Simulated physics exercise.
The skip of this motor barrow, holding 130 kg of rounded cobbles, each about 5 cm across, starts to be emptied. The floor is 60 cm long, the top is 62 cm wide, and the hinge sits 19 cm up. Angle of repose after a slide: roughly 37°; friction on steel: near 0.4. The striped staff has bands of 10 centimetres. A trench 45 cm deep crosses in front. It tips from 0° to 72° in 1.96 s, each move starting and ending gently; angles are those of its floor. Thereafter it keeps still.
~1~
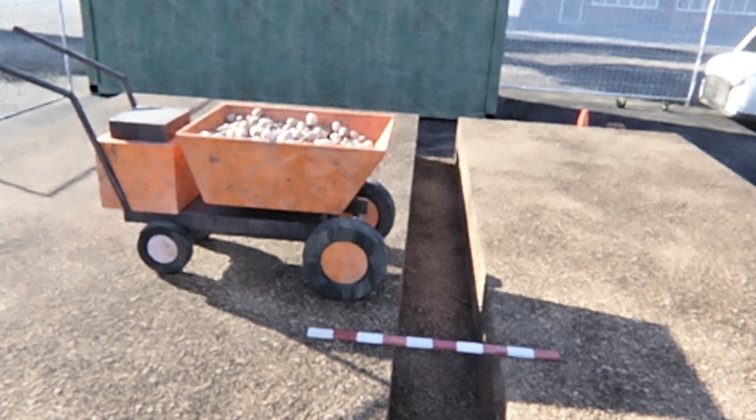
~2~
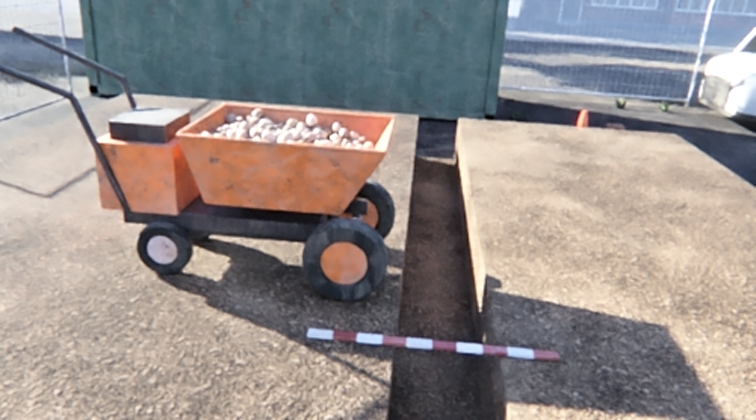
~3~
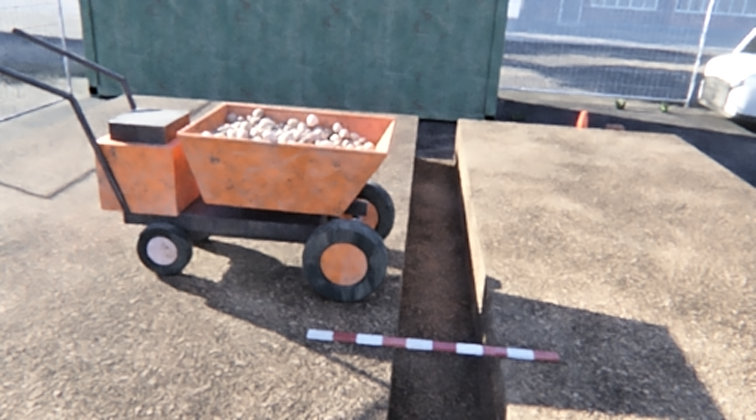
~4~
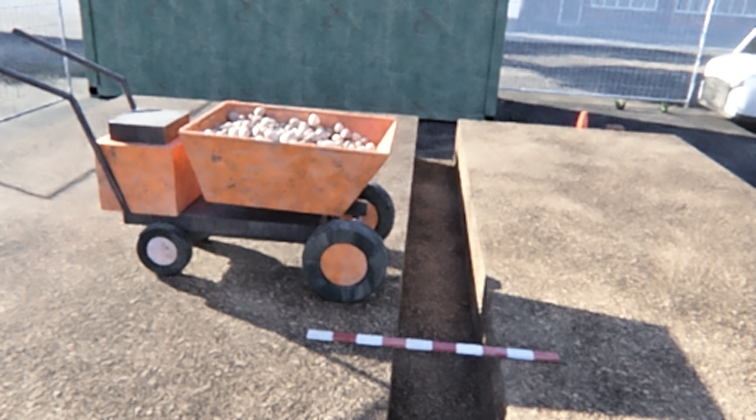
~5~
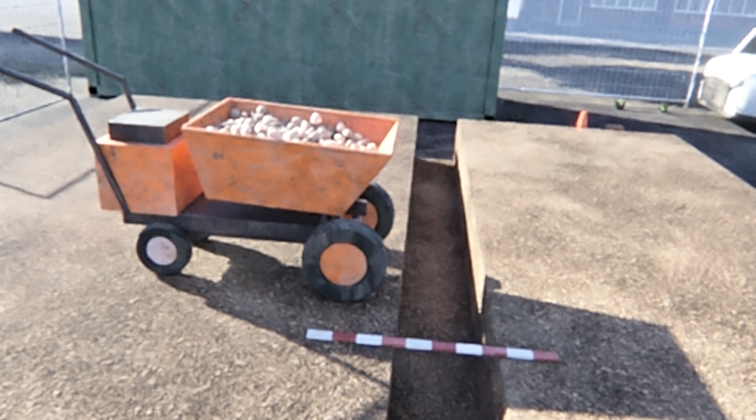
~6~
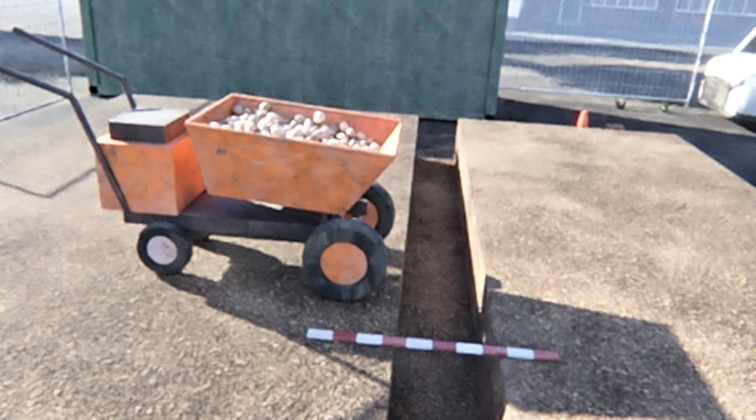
The orange skip of a small motor barrow, heaped with rounded stones, sits level at first, then tilts slightly forward to the right, its rear edge lifting beside a narrow trench crossed by a red-and-white striped staff.
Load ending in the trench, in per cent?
56 per cent.
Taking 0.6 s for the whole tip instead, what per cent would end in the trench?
It would be near 35 percent.
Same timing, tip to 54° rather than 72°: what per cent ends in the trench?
Then about 15 per cent.
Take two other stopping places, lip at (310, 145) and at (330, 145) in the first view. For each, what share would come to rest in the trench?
About 100 per cent from the first spot, about 100 from the second.
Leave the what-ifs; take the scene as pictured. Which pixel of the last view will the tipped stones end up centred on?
Their middle lands near (475, 334).
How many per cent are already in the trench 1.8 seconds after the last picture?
Some 10 per cent of the load by that point.
Then, 1.2 s after the last picture the floor is at 61°, 99 % in the skip, 1 % in the trench; the foremost stones are at (478, 220).
Then, 1.8 s after the last picture the floor is at 72°, 54 % in the skip, 12 % in the trench, 34 % past the trench; the foremost stones are at (591, 279).
Then, 2.1 s after the last picture the floor is at 72°, 31 % in the skip, 23 % in the trench, 46 % past the trench; the foremost stones are at (635, 270).
Then, 4.1 s after the last picture the floor is at 72°, 0 % in the skip, 56 % in the trench, 44 % past the trench; the foremost stones are at (665, 280).
